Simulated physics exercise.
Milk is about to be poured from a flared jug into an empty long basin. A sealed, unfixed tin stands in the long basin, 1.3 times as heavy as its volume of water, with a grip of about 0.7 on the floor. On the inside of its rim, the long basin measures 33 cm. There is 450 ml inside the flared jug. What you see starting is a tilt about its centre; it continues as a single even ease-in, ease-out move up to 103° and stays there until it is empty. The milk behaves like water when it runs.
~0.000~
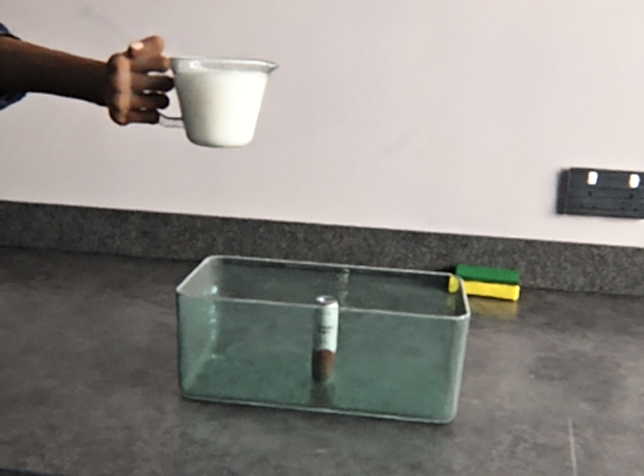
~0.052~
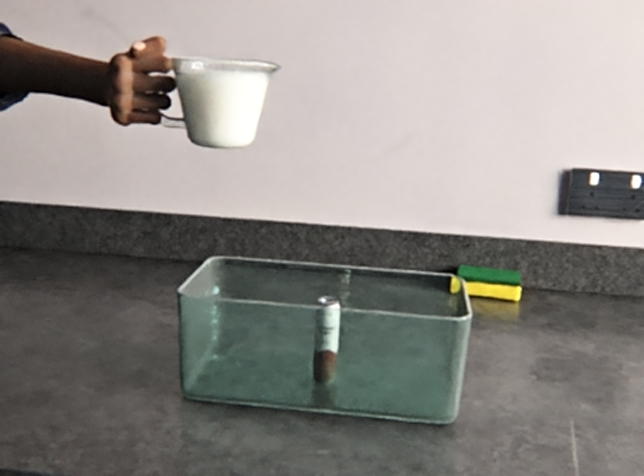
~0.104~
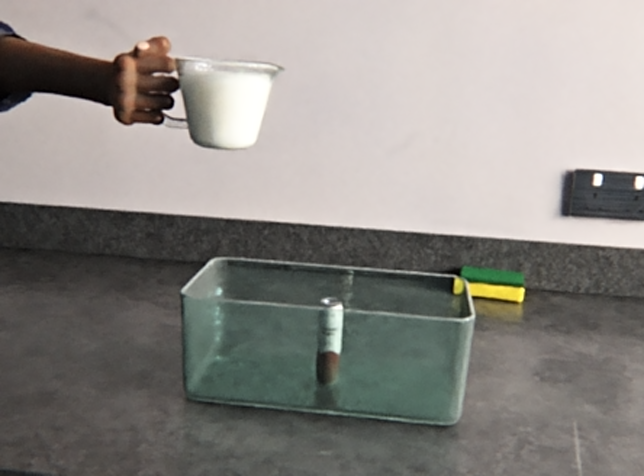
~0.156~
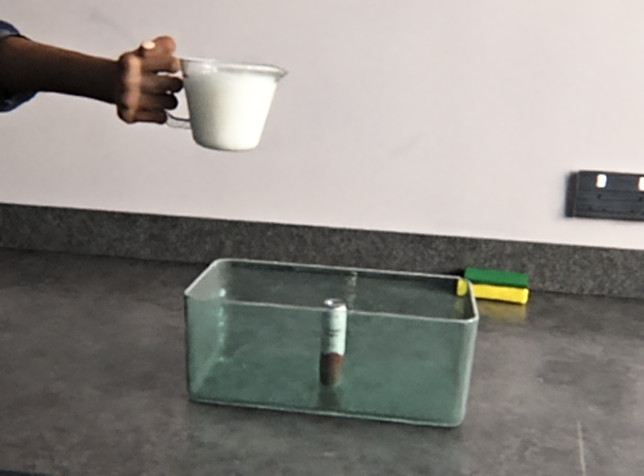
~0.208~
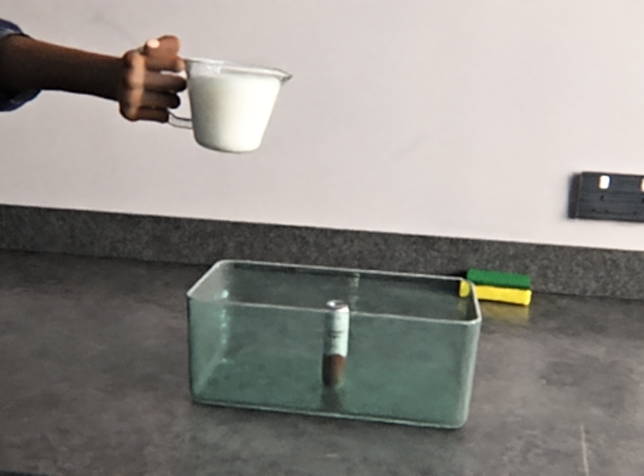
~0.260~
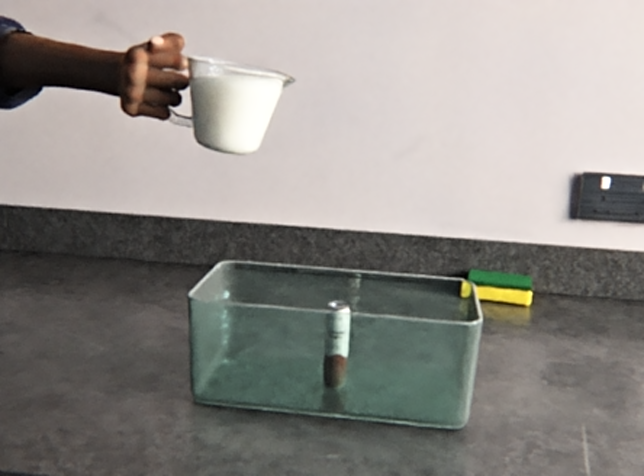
On a dark grey counter, a hand holding a clear jug of milk above an empty glass basin, tilting it slightly right.
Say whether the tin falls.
It does not tip.
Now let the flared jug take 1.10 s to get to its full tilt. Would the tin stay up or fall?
Result: Tin upright.
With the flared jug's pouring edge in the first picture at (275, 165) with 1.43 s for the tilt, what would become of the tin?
Then it tips over.
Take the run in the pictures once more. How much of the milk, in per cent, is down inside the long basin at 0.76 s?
5 %, more or less.
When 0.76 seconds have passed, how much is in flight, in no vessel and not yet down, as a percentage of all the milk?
Near 24 in a hundred.
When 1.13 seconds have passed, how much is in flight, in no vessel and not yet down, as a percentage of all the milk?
Estimate: About 22 in a hundred.
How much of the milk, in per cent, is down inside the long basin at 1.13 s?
Roughly 64 percent of it.
After 0.76 s the tilt is 57° and 71 per cent is still to pour; the tin stands where it began.
After 1.13 s the tilt is 92° and 14 per cent is still to pour; the tin stands where it began.
After 1.51 s the tilt is 103° and 0 per cent is still to pour; the tin stands where it began.
After 1.93 s the tilt is 103° and 0 per cent is still to pour; the tin stands where it began.
In the end the tin stands where it began.
